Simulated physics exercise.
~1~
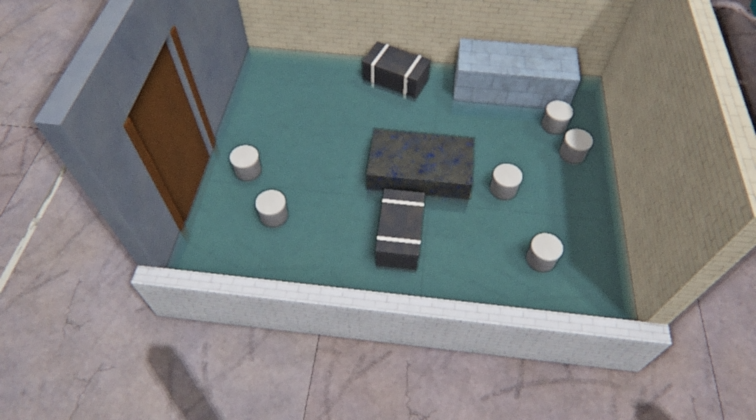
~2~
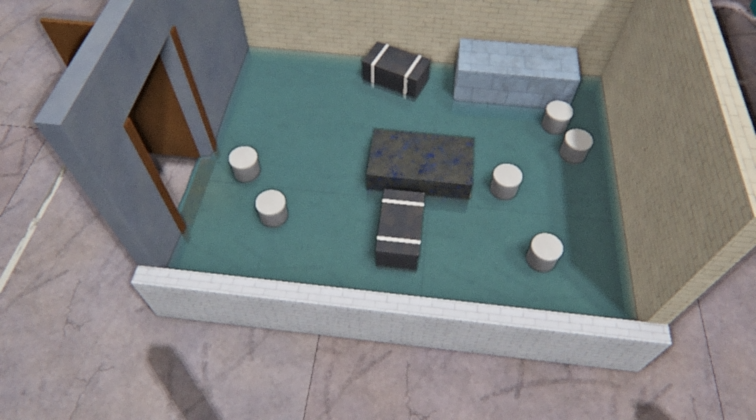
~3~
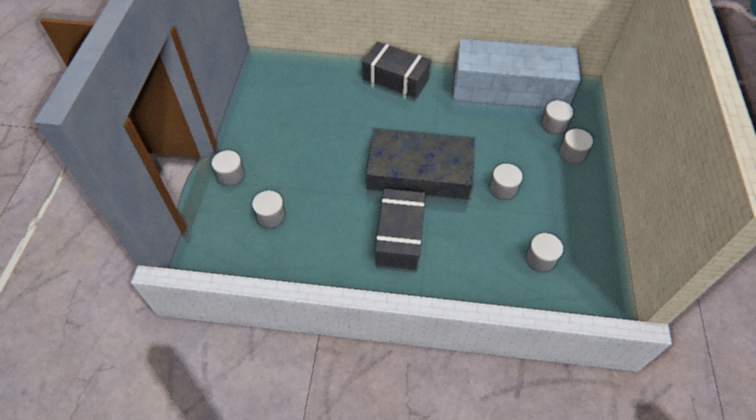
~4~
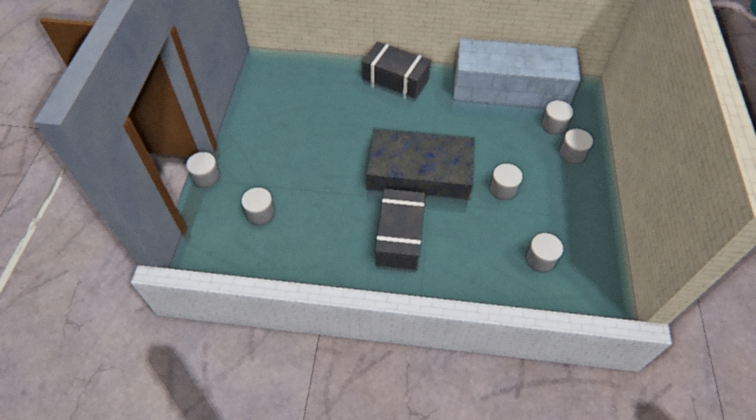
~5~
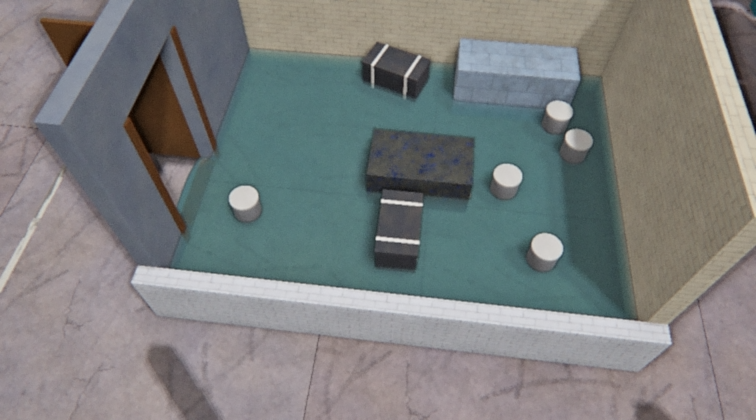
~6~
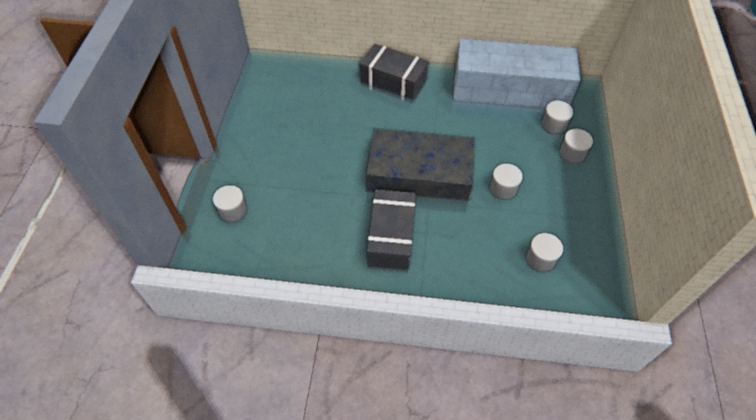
Flooded room with its brown door swinging open, one white cylinder drifting out through the doorway, another following left, dark trunks shifting slightly.
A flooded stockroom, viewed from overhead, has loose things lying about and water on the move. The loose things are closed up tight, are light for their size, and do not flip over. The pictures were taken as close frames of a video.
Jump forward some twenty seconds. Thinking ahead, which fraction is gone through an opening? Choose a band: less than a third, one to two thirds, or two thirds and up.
One to two thirds.
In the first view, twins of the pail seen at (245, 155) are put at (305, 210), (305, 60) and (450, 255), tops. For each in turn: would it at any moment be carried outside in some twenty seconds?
As listed: Washed out, out, out.
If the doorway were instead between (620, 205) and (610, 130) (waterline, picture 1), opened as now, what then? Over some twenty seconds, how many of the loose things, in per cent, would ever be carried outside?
By my count, 80 percent.
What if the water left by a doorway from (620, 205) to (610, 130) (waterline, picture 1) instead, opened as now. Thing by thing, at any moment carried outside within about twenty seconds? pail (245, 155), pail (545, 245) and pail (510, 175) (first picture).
In sequence - stays put, departs, departs.
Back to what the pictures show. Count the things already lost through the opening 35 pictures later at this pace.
3.
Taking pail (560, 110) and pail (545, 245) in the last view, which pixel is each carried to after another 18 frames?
The first should be around (526, 115) and the second around (481, 257).
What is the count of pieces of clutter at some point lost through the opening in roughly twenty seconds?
The answer is 3.
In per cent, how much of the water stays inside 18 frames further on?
It comes out at 66 parts in a hundred.
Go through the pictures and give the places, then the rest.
In the first frame, a pail at (270, 202) floats; a trunk at (401, 221), afloat; 0 of 8 have shifted.
In the second frame, a pail at (270, 202), afloat; a trunk at (401, 221), afloat; 0 of 8 have shifted.
In the third frame, a pail at (267, 203) floats, close to its start; a trunk at (401, 221) floats; 1 of 8 have shifted.
In the fourth frame, a pail at (256, 199), afloat, close to its start; a trunk at (401, 221), afloat; 2 of 8 have shifted.
In the fifth frame, a pail at (244, 197) floats, a stride from its start; a trunk at (400, 221) floats; 2 of 8 have shifted.
In the sixth frame, a pail at (228, 197) floats, a stride from its start; a trunk at (392, 221) floats, close to its start; 3 of 8 have shifted.
A moment on, 2 of 8 are out; 6 afloat.
Next, 2 of 8 are out; 6 afloat.
Later, 3 of 8 are out; 5 afloat.
In the end, 3 of 8 are out; 5 afloat.
